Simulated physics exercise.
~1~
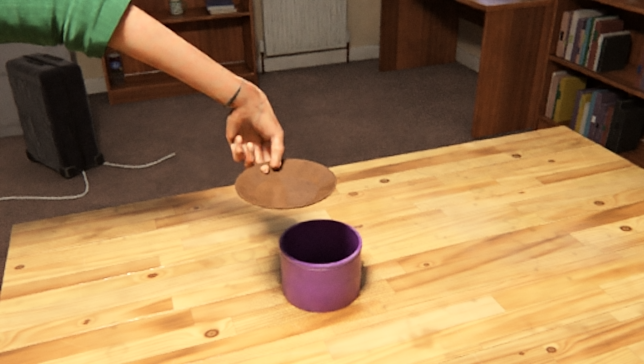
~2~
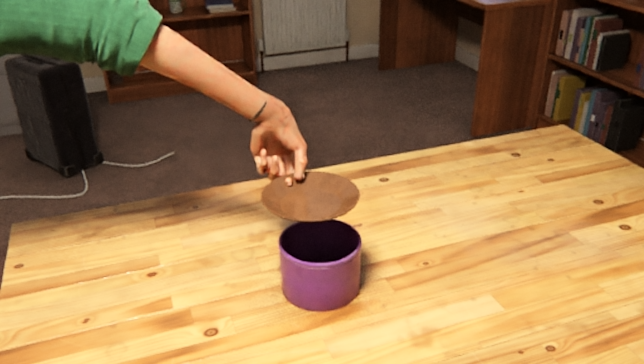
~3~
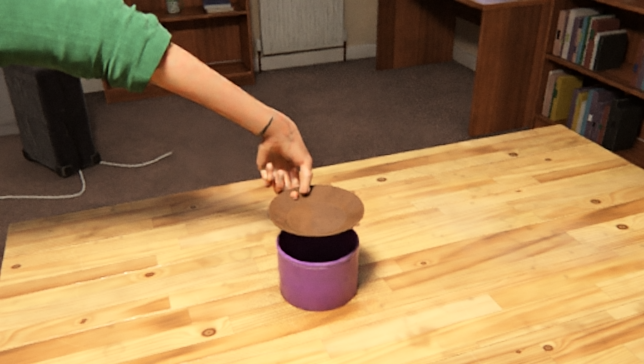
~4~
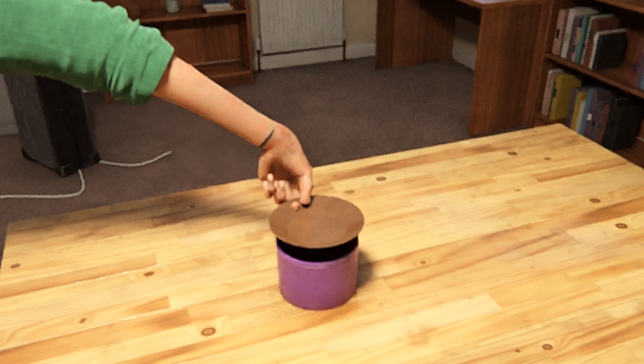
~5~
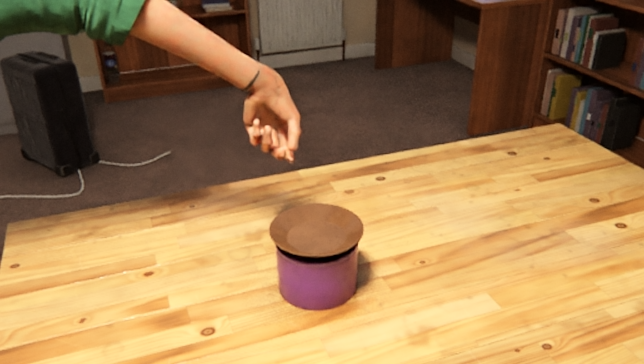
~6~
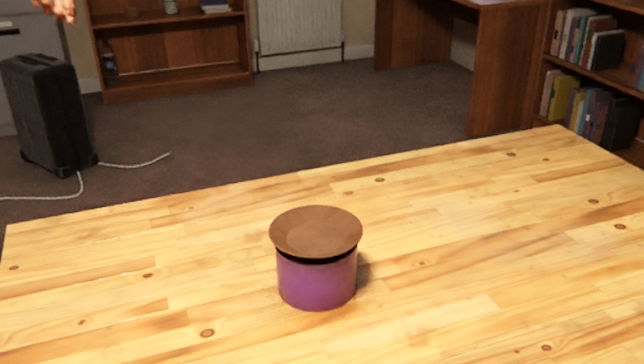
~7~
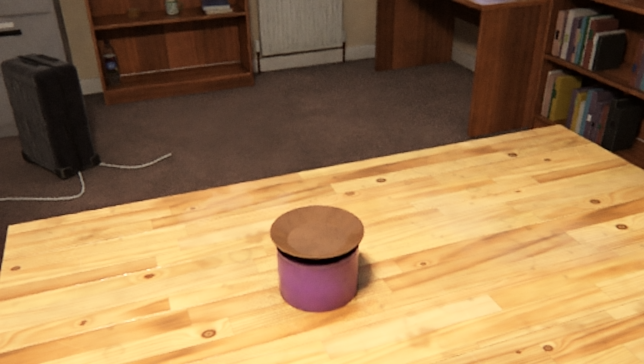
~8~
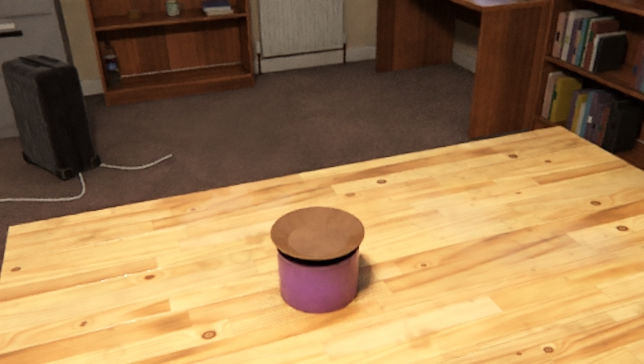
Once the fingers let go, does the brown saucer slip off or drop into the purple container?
No, the brown saucer stays resting on the rim and covers the purple container like a lid.
In a carpeted room with wooden shelves, a radiator and a black suitcase at the left, a slightly swaying camera looks down on a pale wooden table. A purple round container stands open near the middle, and a hand from a green sleeve holds a flat brown saucer above it. The hand carries the saucer a little to the right and lowers it over the opening. The fingers then let go, and the arm draws back out of view at the upper left. The saucer stays resting on the rim, covering the container.
